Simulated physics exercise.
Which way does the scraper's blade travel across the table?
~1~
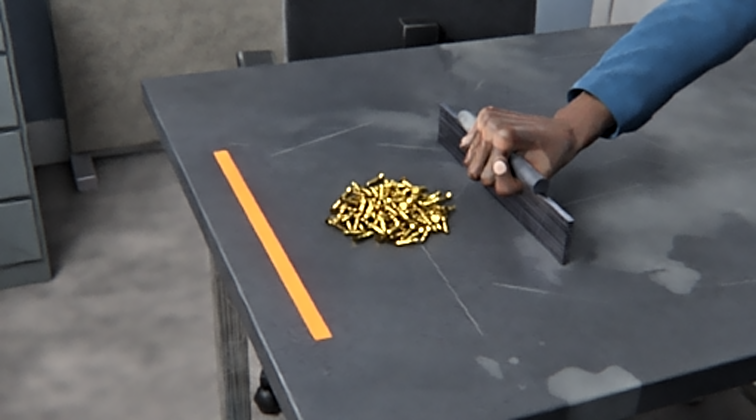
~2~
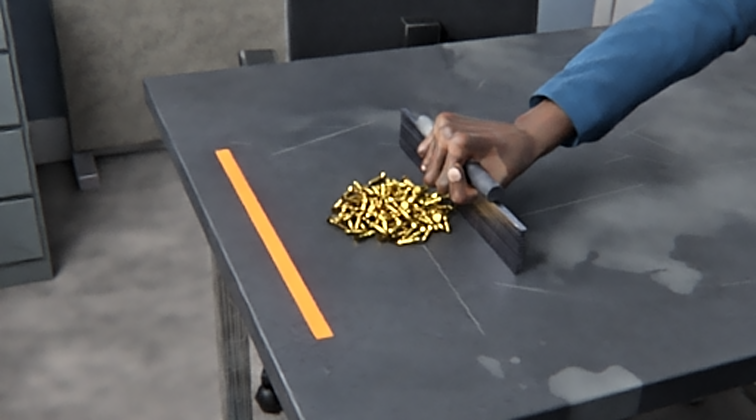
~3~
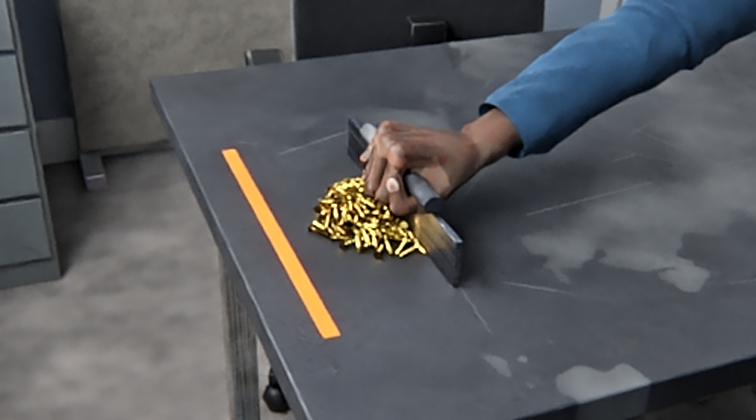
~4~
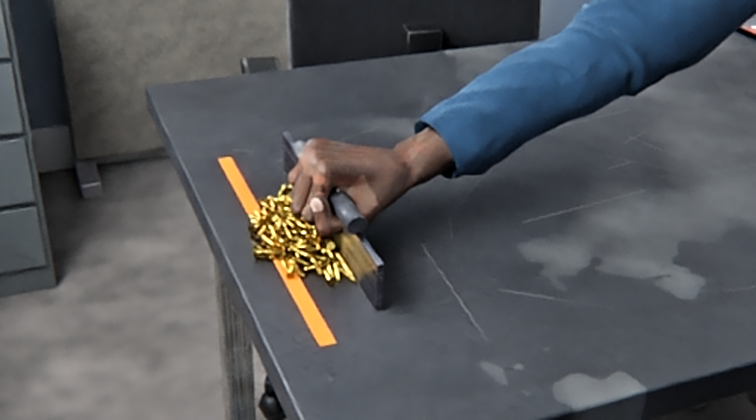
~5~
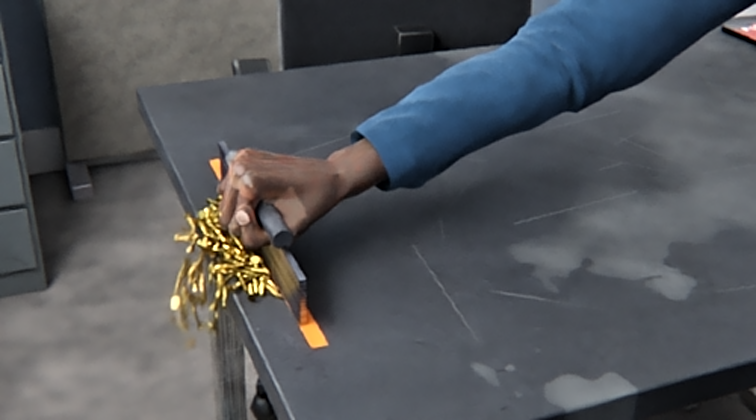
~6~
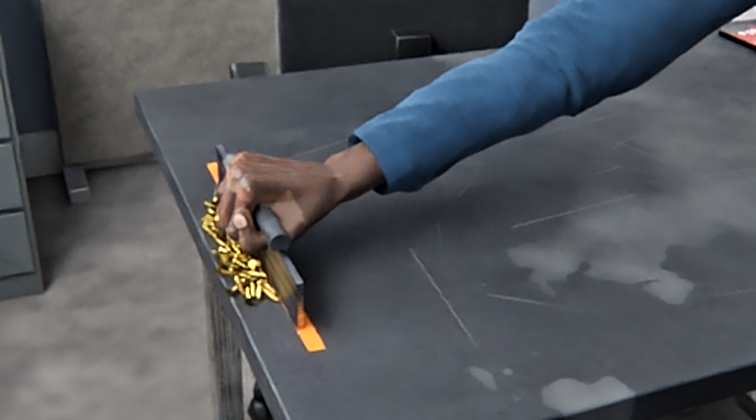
The blade travels to the left, pushed by the hand toward the orange tape.
